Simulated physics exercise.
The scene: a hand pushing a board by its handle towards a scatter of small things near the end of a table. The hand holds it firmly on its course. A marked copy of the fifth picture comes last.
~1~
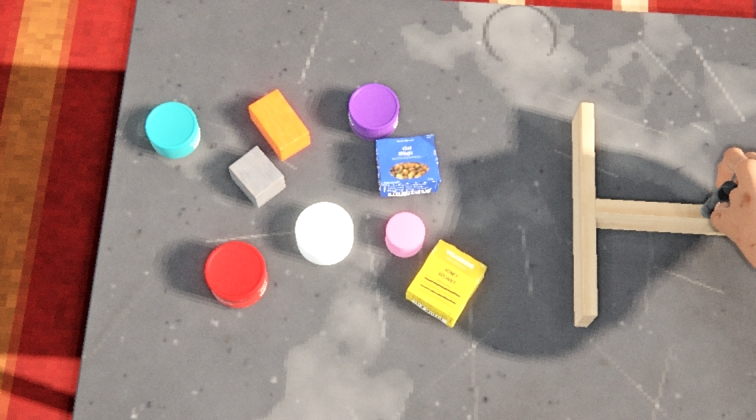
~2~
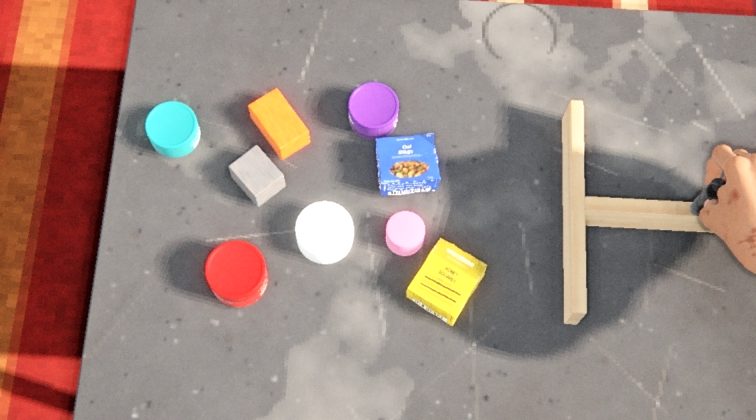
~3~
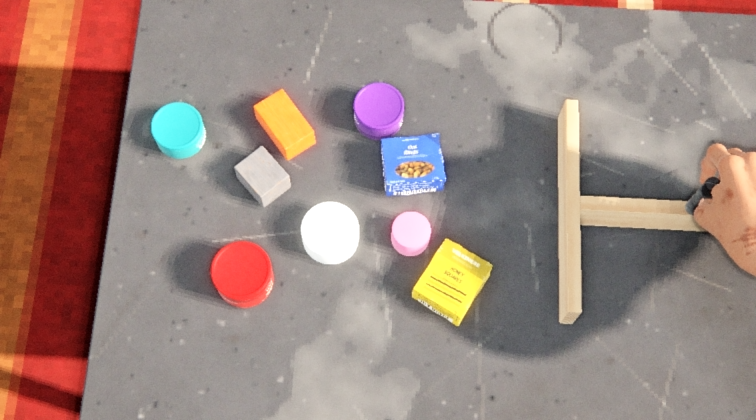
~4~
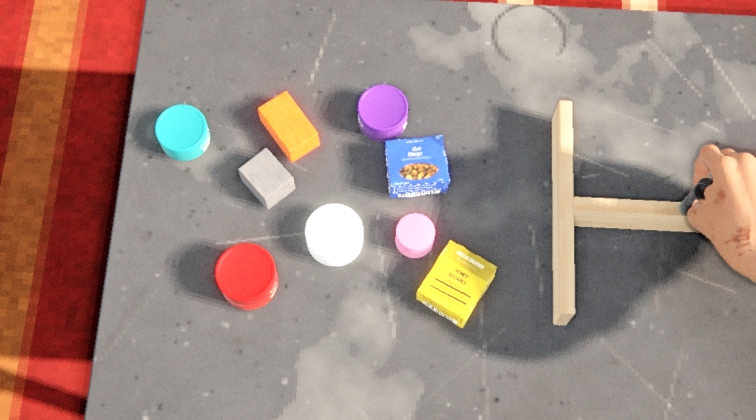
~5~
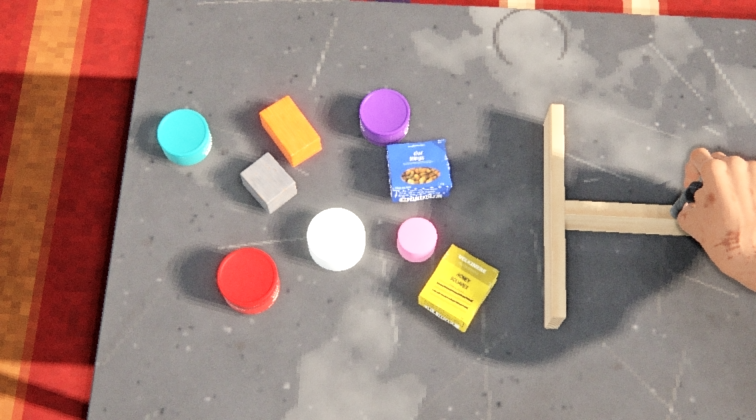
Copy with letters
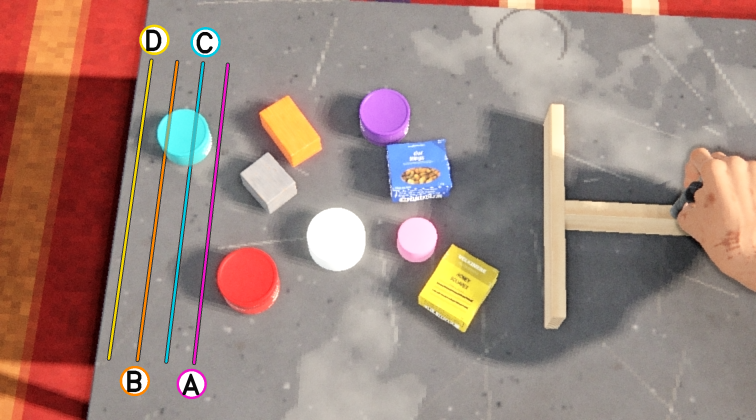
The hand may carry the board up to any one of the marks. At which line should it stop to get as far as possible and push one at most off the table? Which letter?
It should halt at A.
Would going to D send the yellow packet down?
Yes.
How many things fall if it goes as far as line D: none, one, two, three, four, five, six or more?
By then, six or more.
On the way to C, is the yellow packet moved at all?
Yes.
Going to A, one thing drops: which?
It is the turquoise tub.
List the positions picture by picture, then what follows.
The first picture shows white pot (325, 234); pink pot (405, 235); orange block (280, 125).
The second picture shows board (579, 203); red jar (237, 275).
The third picture shows board (573, 202); turquoise tub (179, 131).
The fourth picture shows board (567, 203); grey block (267, 179).
The fifth picture shows board (558, 207); white pot (336, 240); pink pot (417, 240); orange block (291, 132).
On the marked copy, A at (212, 206); B at (158, 203); C at (186, 204); D at (131, 202).
Taking A. A third of the way, board (432, 200); yellow packet (392, 298); blue packet (396, 167).
Two thirds of the way, board (307, 194); red jar (210, 281); grey block (227, 183).
When it is over, board (212, 189); turquoise tub over the edge; red jar (115, 277); one fallen.
As for the rest, B drops five; C drops four; D drops nine.
